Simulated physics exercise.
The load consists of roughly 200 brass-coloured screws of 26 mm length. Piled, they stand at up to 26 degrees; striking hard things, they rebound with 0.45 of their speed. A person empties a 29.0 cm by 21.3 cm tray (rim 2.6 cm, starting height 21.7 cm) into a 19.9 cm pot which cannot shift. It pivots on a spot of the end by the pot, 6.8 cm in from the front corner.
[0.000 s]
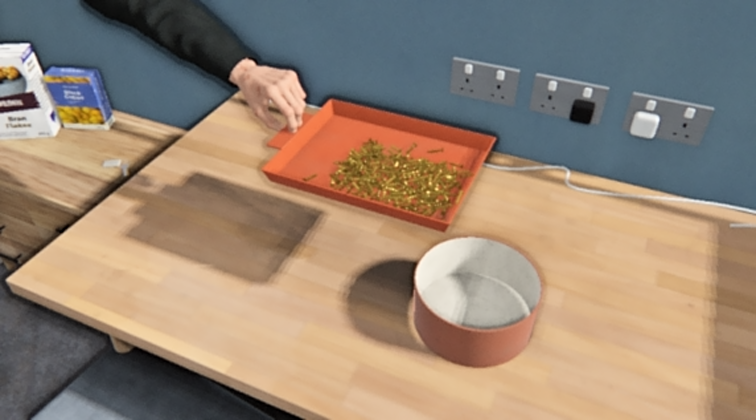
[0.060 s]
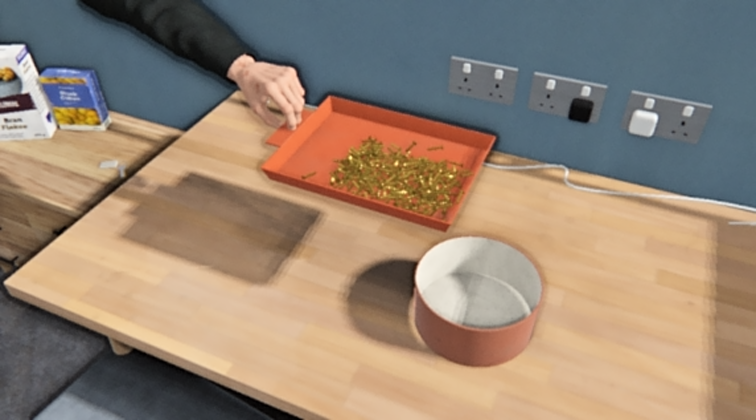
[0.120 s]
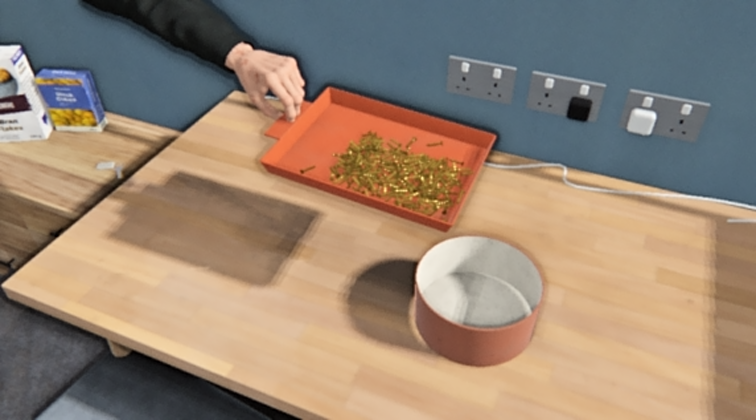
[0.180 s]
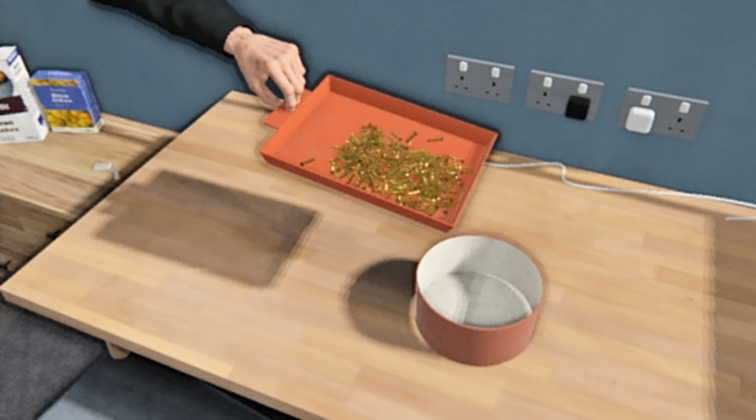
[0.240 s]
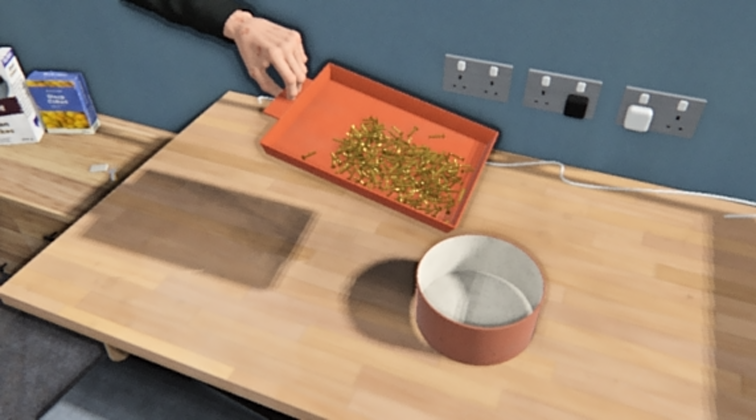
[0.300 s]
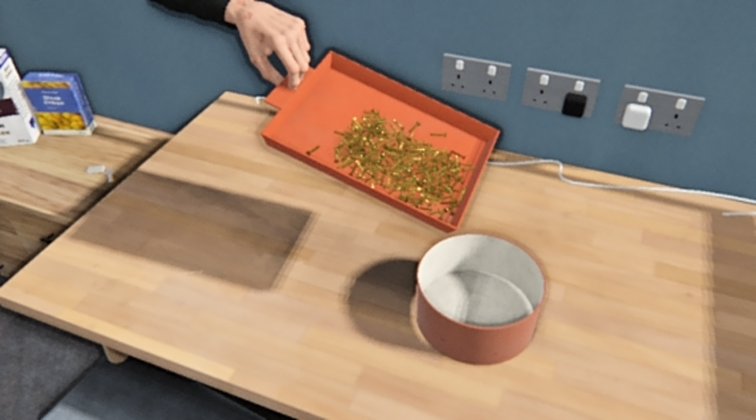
A hand raised the left end of an orange tray of small brass-coloured screws on a wooden table, slowly at first, tilting it down toward the right, near an empty reddish pot with a white inside.
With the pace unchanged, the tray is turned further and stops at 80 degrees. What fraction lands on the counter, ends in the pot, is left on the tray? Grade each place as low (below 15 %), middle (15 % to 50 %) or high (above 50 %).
Counter - low; pot - high; left on the tray - low.
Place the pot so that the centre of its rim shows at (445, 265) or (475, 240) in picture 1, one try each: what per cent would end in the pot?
75 and 35 %.
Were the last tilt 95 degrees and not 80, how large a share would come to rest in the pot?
The pot would get around 100 per cent.
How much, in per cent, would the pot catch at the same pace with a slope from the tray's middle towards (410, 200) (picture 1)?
My guess is roughly 80 percent.
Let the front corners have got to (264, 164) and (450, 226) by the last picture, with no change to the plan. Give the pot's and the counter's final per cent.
Pot 50; counter 40.
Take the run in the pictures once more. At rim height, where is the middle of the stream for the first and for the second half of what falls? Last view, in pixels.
I'd mark about (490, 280) for the first half and about (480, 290) for the second.
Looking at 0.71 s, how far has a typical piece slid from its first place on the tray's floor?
It has moved some 6 cm from its start.
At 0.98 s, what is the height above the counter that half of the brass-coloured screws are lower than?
About 24 cm.
After 0.71 s, tilt 48 degrees; the tray holds 100 %, the pot 0 %.
After 0.98 s, tilt 68 degrees; the tray holds 95 %, the pot 0 %.
Then, at 1.36 s, tilt 80 degrees; the tray holds 35 %, the pot 45 %.
At rest (2.6 s), counter 0 %, pot 90 %, tray 10 %.
